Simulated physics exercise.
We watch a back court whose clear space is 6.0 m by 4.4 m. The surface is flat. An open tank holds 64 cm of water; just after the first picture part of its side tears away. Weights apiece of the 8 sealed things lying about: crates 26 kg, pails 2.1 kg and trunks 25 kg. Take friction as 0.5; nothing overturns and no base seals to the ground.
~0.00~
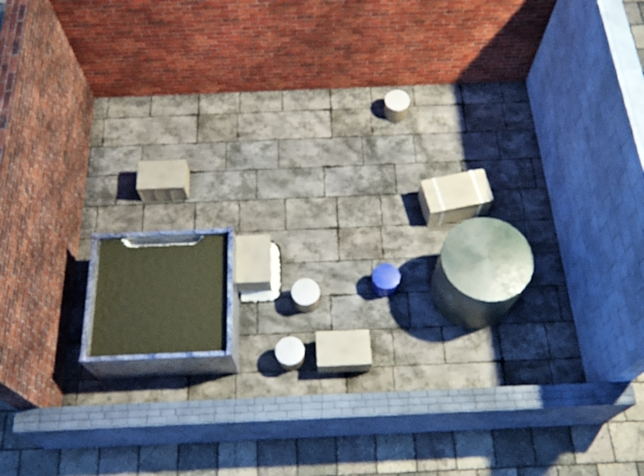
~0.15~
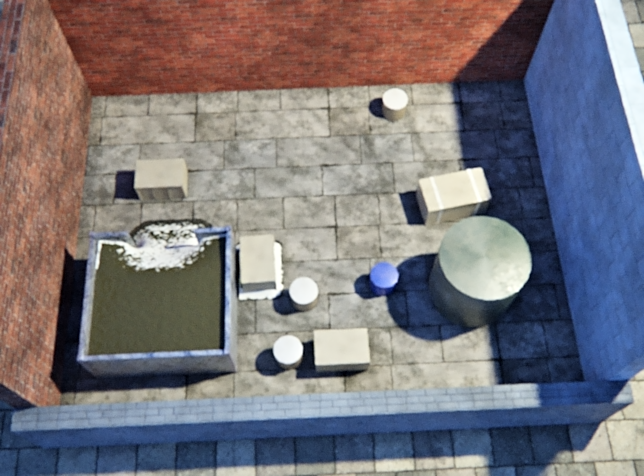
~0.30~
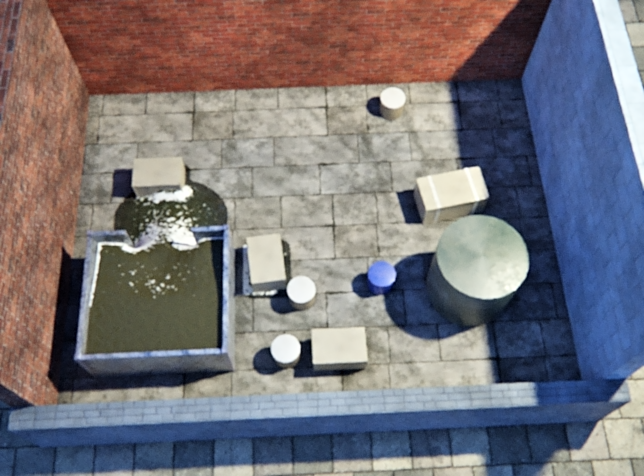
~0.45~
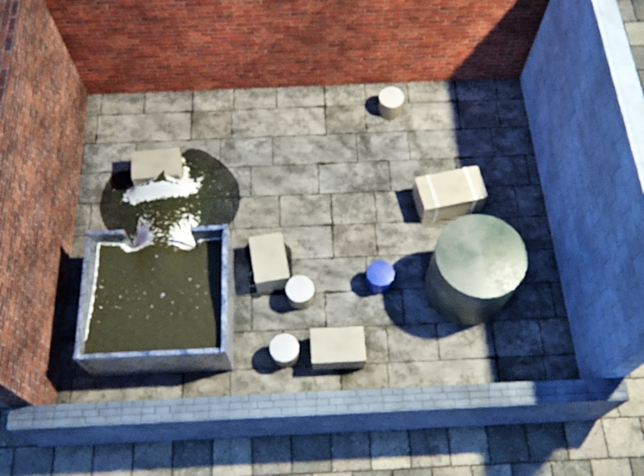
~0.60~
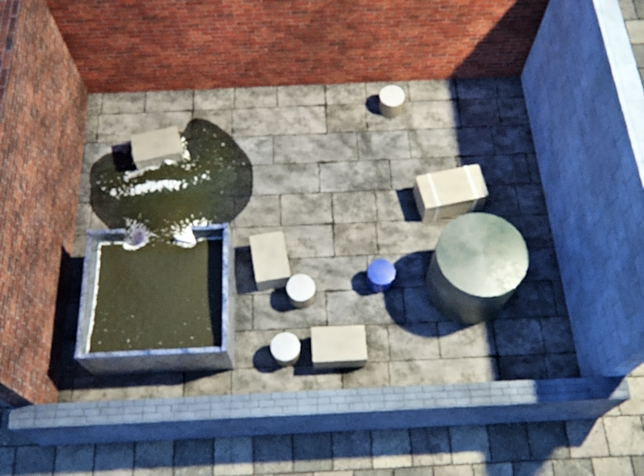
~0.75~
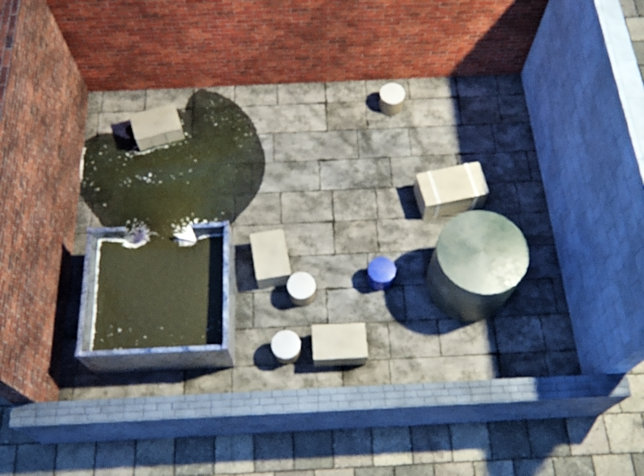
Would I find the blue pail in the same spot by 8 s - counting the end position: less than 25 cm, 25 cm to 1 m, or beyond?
Blue pail is nudged along.
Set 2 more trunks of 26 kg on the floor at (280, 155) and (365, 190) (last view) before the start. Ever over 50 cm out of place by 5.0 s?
In that order: Past it, under.
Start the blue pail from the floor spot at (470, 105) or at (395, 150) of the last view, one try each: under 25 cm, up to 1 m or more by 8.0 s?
In that order: It ends far away; it travels far.
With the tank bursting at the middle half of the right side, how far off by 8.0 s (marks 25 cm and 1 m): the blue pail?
In that case the blue pail ends far away.
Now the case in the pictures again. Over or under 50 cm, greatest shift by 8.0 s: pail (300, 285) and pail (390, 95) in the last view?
In turn: Short of it, more.
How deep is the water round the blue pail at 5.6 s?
Roughly 2 cm.
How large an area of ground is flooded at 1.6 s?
Some 9.5 m2.
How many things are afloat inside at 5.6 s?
I count 1.
After 1.6 s the blue pail is near (382, 269), 0.0 m from its start, aground; 1 afloat.
After 3.6 s the blue pail is near (382, 269), 0.0 m from its start, aground; 2 afloat.
After 5.6 s the blue pail is near (382, 270), 0.0 m from its start, aground; 1 afloat.
After 8.0 s the blue pail is near (334, 310), 0.8 m from its start, afloat; 4 afloat.
